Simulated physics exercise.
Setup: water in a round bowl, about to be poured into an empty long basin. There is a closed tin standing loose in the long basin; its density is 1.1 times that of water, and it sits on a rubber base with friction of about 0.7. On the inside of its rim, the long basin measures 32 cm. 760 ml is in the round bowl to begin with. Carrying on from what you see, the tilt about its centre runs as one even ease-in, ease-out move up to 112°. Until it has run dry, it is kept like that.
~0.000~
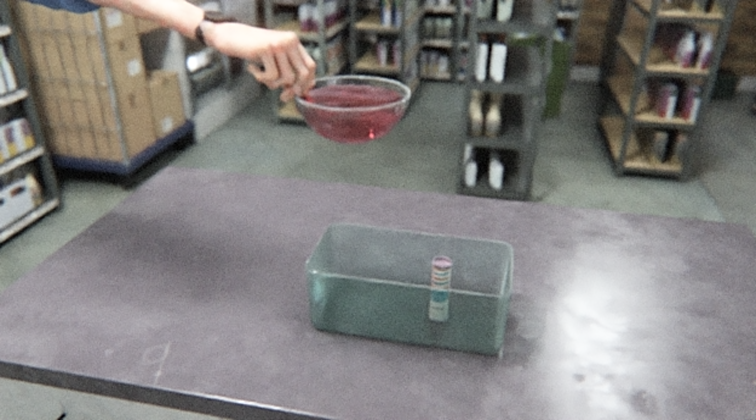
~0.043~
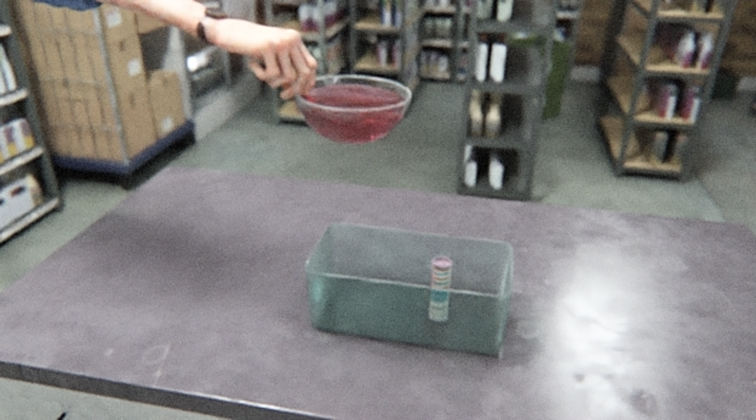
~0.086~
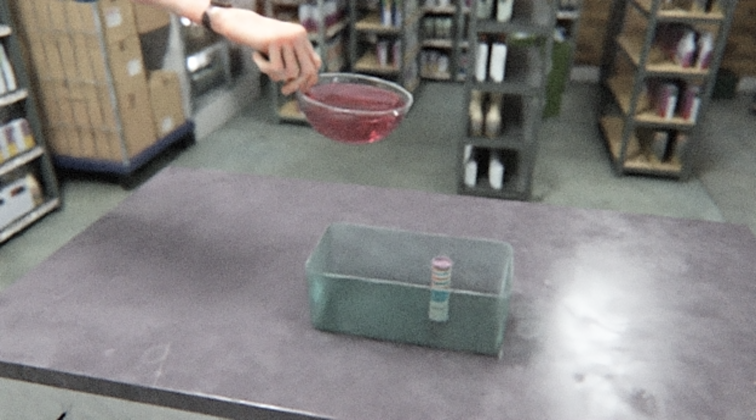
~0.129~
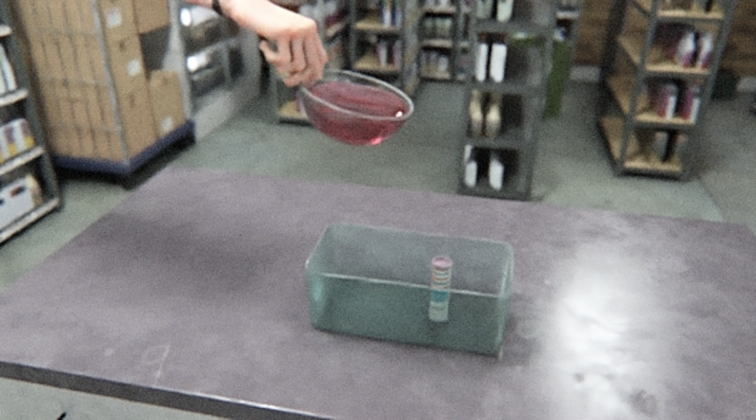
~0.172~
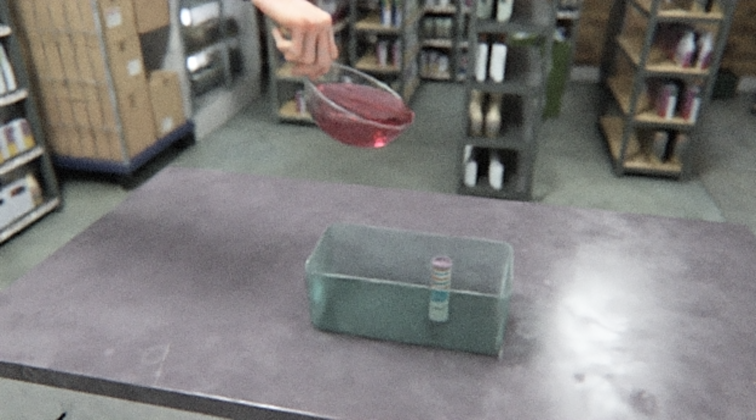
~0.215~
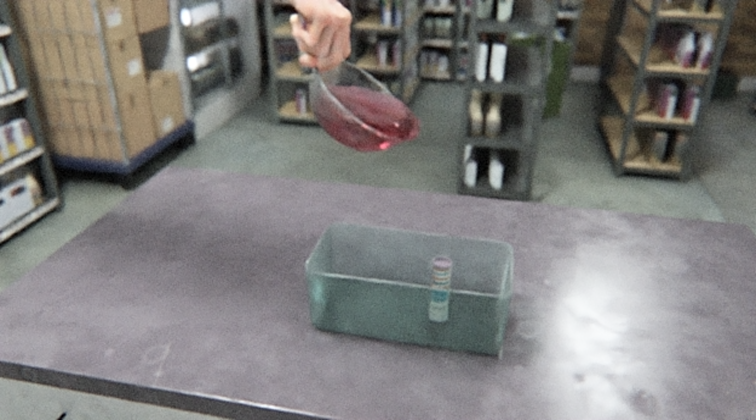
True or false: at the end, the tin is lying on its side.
False.
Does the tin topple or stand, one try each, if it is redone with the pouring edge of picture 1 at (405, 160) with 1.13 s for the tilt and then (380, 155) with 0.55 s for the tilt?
In the first try it remains standing; in the second it comes down.
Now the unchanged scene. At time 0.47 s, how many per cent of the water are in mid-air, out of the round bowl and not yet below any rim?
Estimate: About 66 % of all of it.
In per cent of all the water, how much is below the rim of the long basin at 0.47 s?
I reckon close to 34 percent of it.
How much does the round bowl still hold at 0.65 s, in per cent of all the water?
0 %.
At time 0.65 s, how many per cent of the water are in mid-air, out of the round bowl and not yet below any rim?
Some 12 % is up in the air.
After 0.47 s the tilt is 106° and 1 per cent is still to pour; the tin stands where it began.
After 0.65 s the tilt is 112° and 0 per cent is still to pour; the tin stands where it began.
After 0.84 s the tilt is 112° and 0 per cent is still to pour; the tin stands where it began.
After 1.05 s the tilt is 112° and 0 per cent is still to pour; the tin stands where it began.
In the end the tin stands where it began.
